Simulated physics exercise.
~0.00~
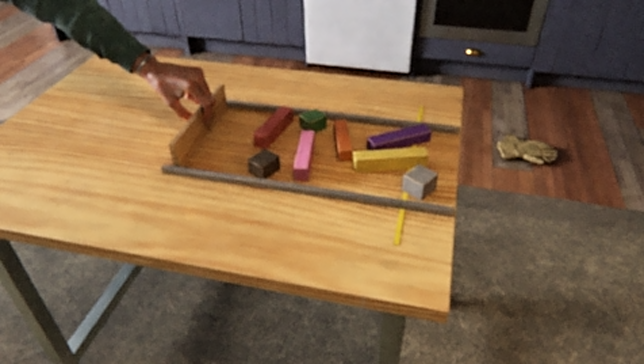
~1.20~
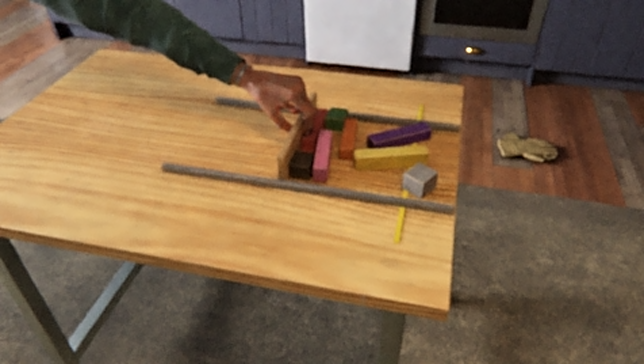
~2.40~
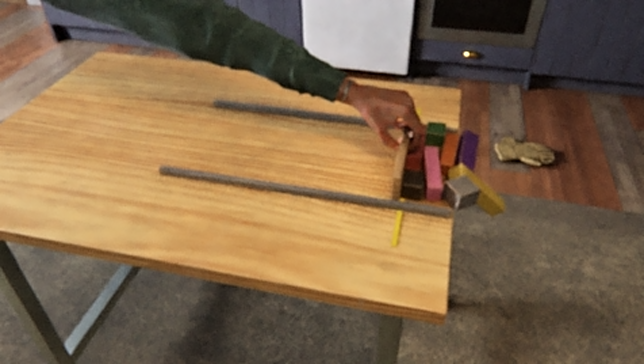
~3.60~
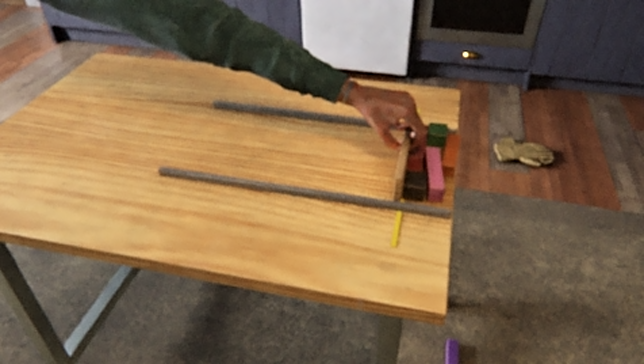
On a wooden table in a kitchen, a hand slid an upright board to the right between two grey rails, bunching colourful bars and blocks together and pushing them to the end, where the purple stick, yellow bar and grey block went over the edge.
